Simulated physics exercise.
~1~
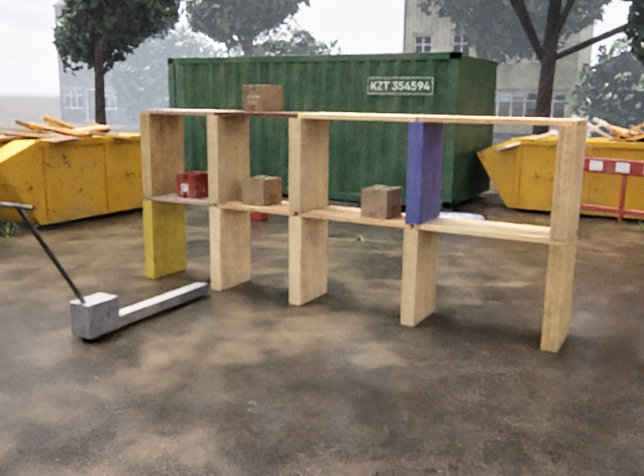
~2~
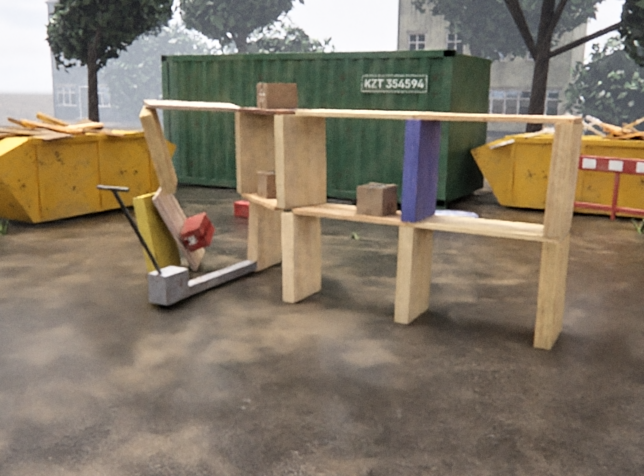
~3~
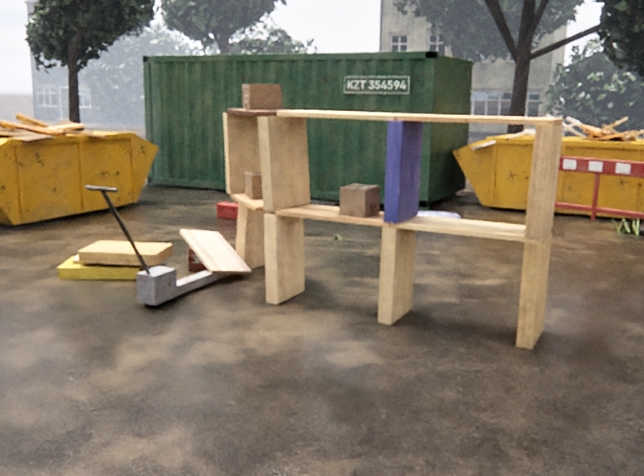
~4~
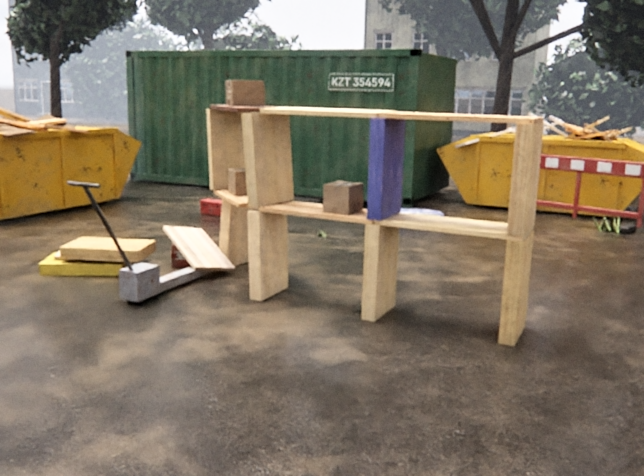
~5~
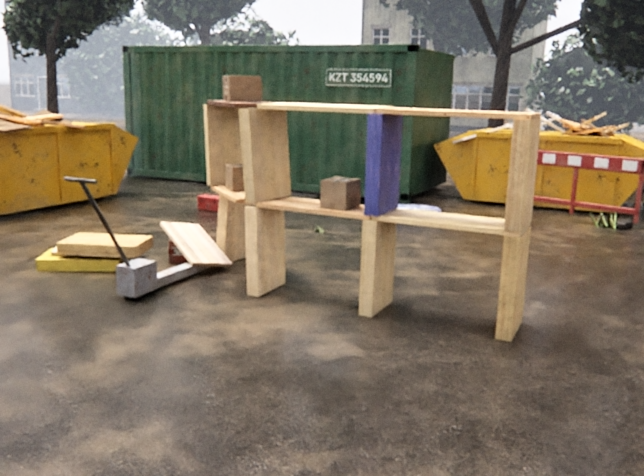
A two-tier run of boards on timber slabs stood loaded with cartons until a floor jack slid right into the yellow upright, toppling the left end and bringing down a red carton, while the rest, including the blue upright, stayed standing.
